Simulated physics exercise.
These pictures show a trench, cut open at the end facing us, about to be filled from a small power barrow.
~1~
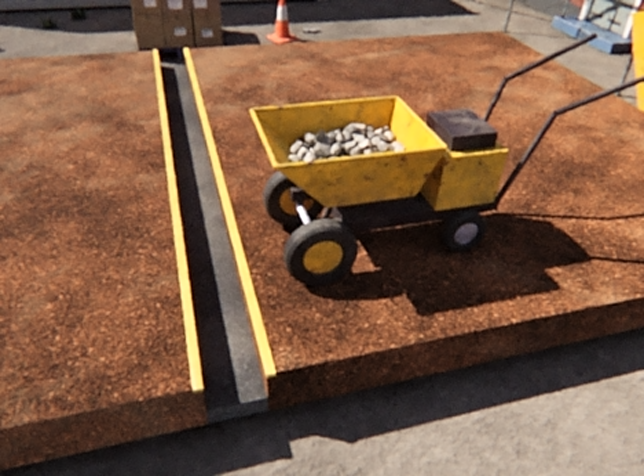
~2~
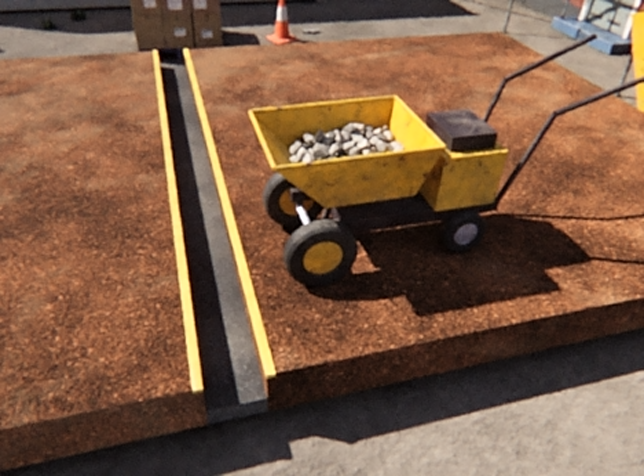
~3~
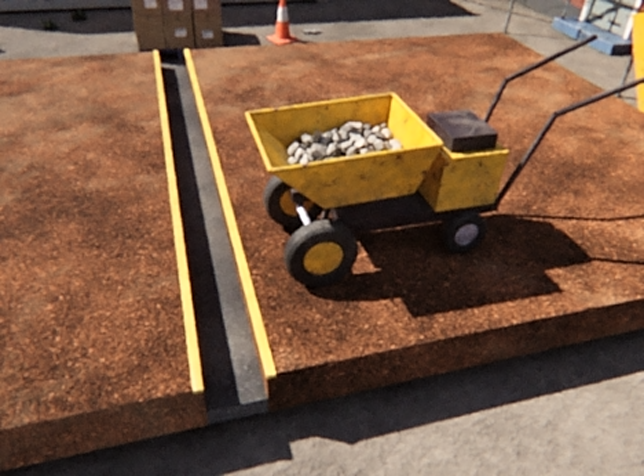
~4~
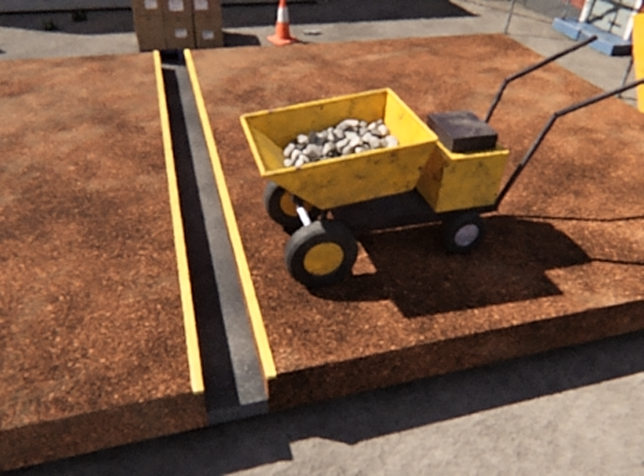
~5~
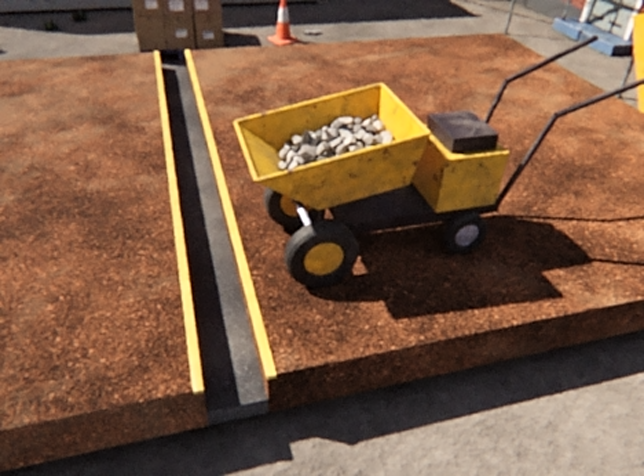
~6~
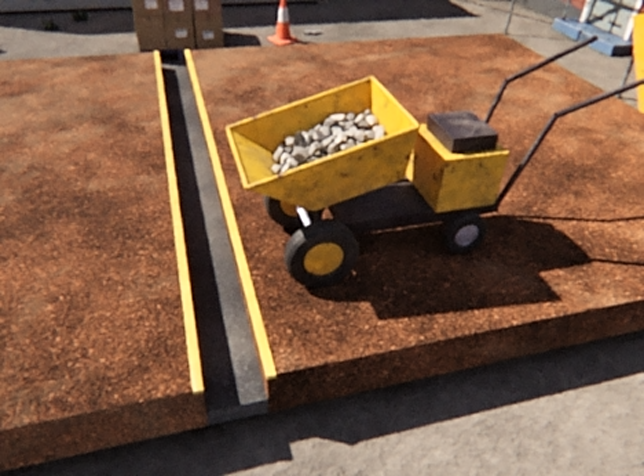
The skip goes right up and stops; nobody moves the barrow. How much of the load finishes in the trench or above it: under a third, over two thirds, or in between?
Ends up a third to two thirds.
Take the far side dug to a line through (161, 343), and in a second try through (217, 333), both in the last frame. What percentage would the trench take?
For the first it's 90 per cent, for the second 0 per cent.
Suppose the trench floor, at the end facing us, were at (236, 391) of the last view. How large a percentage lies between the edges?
It works out to some 20 per cent.
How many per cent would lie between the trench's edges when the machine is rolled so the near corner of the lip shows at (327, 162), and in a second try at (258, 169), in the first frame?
Result: 80 in a hundred, then 0 in a hundred.
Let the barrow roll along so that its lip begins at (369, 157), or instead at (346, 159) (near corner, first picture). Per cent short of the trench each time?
Position 1 near 30 %, position 2 near 10 %.
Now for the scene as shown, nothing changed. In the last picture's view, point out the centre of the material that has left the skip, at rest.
(188, 263).
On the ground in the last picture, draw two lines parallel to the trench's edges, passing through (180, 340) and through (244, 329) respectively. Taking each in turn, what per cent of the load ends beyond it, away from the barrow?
I'd put it near 40 in a hundred, then near 90 in a hundred.
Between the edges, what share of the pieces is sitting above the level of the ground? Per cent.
Estimate: Near 5 in a hundred.
Soon, skip tipped steeply; all in the skip.
A while on, skip tipped right over; most in the skip; a small part in or heaped over the trench; about a quarter beyond it.
Towards the end, skip tipped right over; about a quarter in the skip; about a third in or heaped over the trench; about half beyond it.
Finally, skip tipped right over; a small part in the skip; about half in or heaped over the trench; about half beyond it.
